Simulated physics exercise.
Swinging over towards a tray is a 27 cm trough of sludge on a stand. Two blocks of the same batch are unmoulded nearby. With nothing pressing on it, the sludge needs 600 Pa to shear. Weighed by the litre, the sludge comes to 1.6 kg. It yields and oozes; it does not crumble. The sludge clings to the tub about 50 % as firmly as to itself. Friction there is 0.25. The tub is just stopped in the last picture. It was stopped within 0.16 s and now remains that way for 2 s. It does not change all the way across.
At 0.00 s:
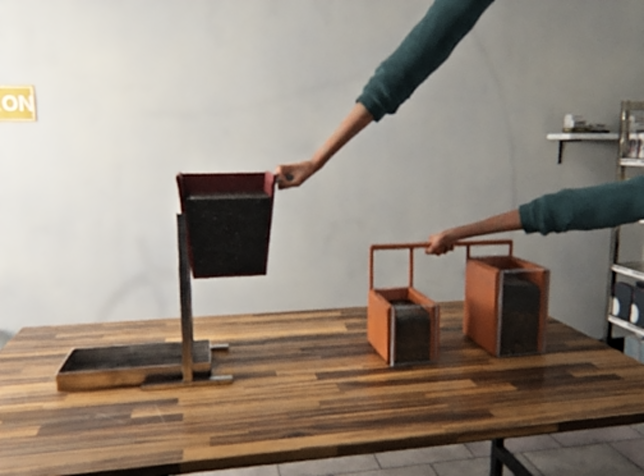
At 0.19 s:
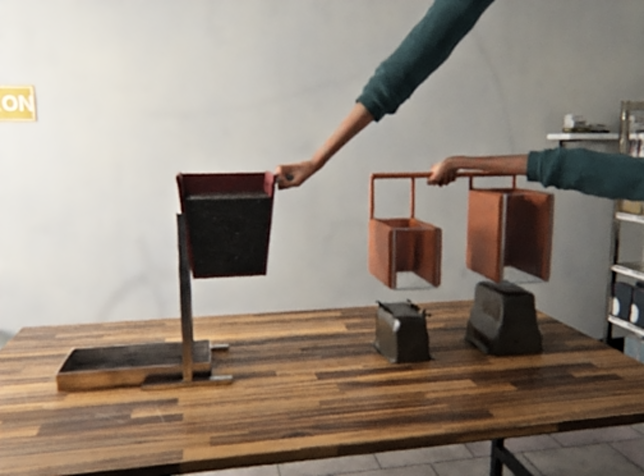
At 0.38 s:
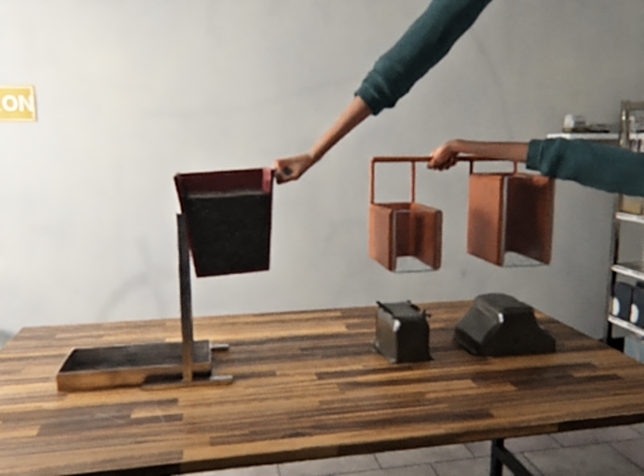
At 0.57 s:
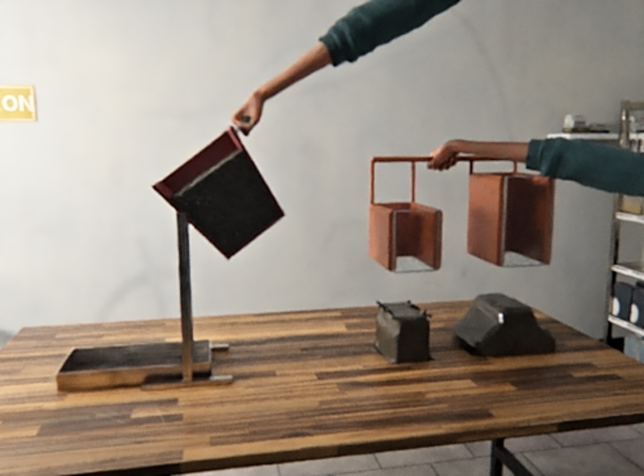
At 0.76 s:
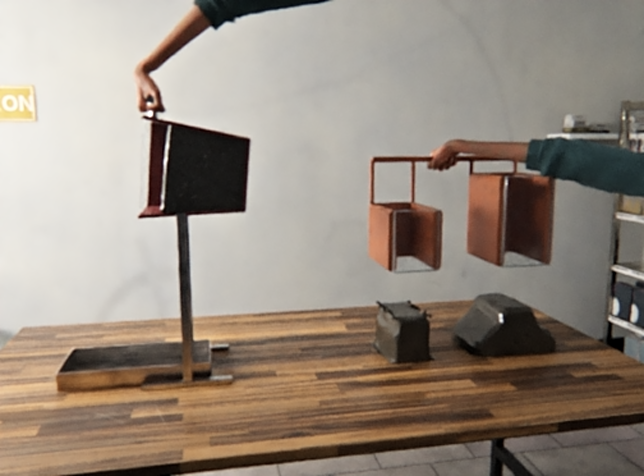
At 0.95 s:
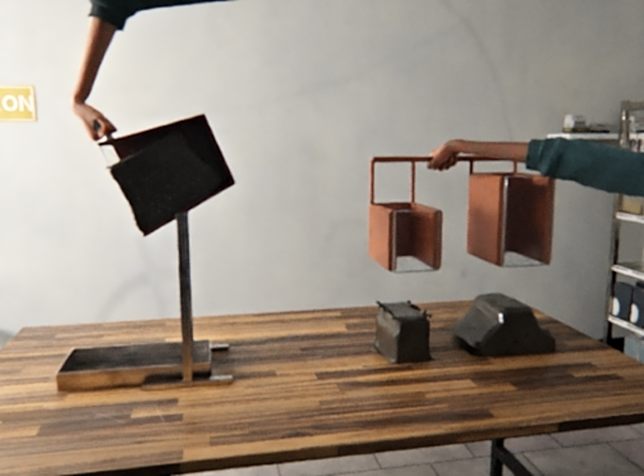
A hand swung a tub of dark sludge on a stand over to the left above a tray, after another hand had lifted two orange moulds off dark blocks and the larger block had slumped.
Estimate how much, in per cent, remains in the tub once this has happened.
I would say about 0 per cent remains in the tub.
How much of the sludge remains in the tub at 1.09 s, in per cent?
About 45 %.
By 1.09 s, the tub is at 113 degrees and holds 43 %.
By 1.26 s, the tub is at 113 degrees and holds 0 %.
By 1.43 s, the tub is at 113 degrees and holds 0 %.
By 1.60 s, the tub is at 113 degrees and holds 0 %.
By 2.95 s, at the end, the tub is at 113 degrees and holds 0 %.
